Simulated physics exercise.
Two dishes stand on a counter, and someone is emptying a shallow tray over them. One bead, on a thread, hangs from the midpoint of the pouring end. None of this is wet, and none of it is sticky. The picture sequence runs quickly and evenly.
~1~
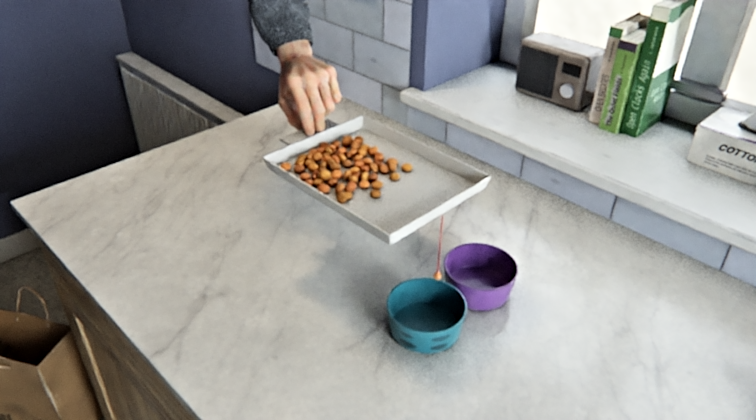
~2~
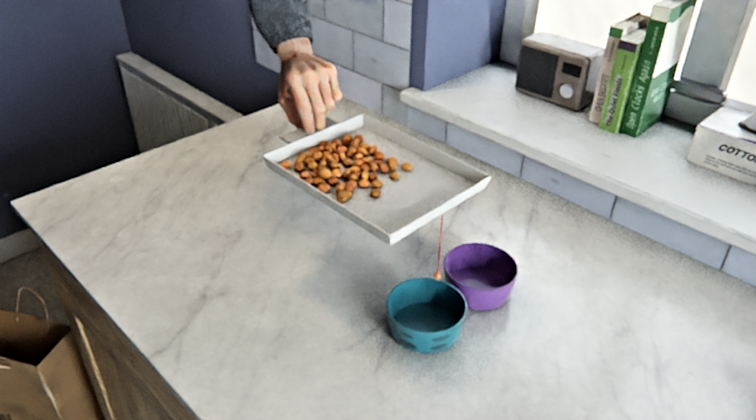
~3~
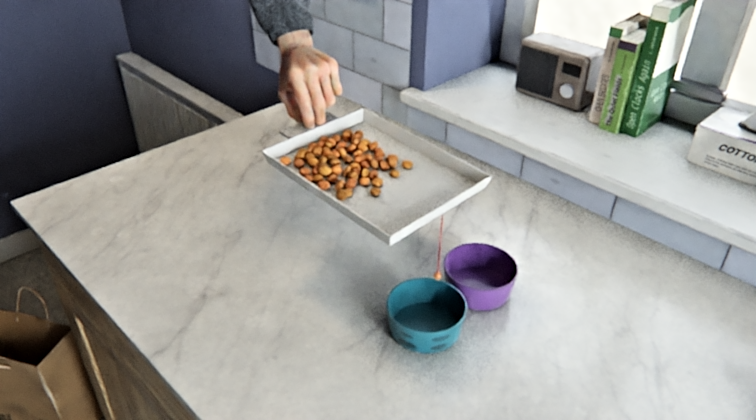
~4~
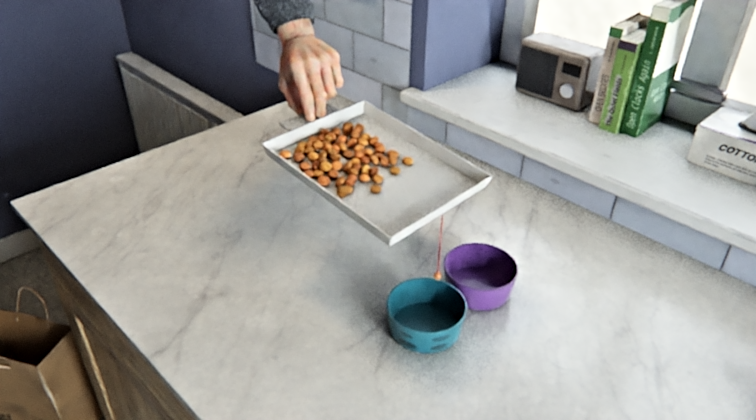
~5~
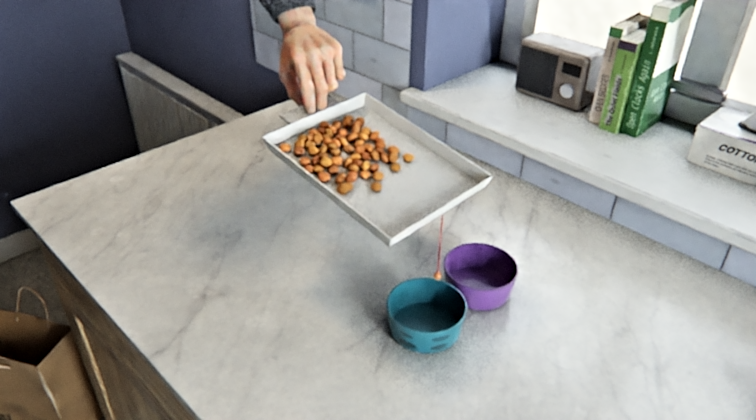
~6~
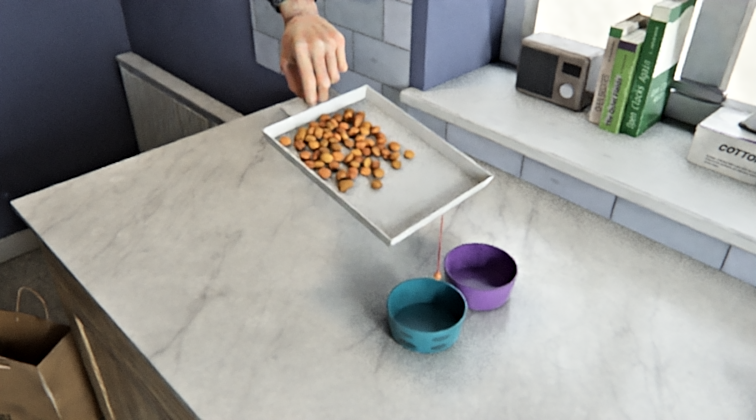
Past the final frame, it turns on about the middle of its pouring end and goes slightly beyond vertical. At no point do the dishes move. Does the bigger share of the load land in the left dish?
Yes.
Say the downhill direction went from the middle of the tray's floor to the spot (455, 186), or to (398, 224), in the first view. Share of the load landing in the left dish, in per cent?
Roughly 0 % in the first case and 50 % in the second.
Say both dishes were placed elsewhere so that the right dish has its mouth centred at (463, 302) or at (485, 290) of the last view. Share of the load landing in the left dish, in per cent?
I'd expect some 40 percent, and then some 70 percent.
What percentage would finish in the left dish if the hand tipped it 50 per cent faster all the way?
I'd expect close to 40 per cent.
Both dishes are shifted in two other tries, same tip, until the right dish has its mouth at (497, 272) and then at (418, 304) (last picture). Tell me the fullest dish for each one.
Try 1 - the dish at left, try 2 - the dish at right.
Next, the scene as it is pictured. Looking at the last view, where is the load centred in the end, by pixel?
Close to (431, 340) in the last picture.
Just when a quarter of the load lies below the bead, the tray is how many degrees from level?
Around 80 degrees of turn.
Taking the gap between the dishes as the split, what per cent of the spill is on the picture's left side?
40 in a hundred, roughly.
Soon, tray tipped steeply; nearly all on the tray; a stray few outside both; a small part in the air.
A while on, tray tipped right over; about half on the tray; about a quarter in the left dish; a small part outside both; about a quarter in the air.
Towards the end, tray tipped past a quarter turn; about half in the left dish; a stray few in the right dish; about half outside both.
Finally, tray tipped past a quarter turn; about half in the left dish; a stray few in the right dish; about half outside both.
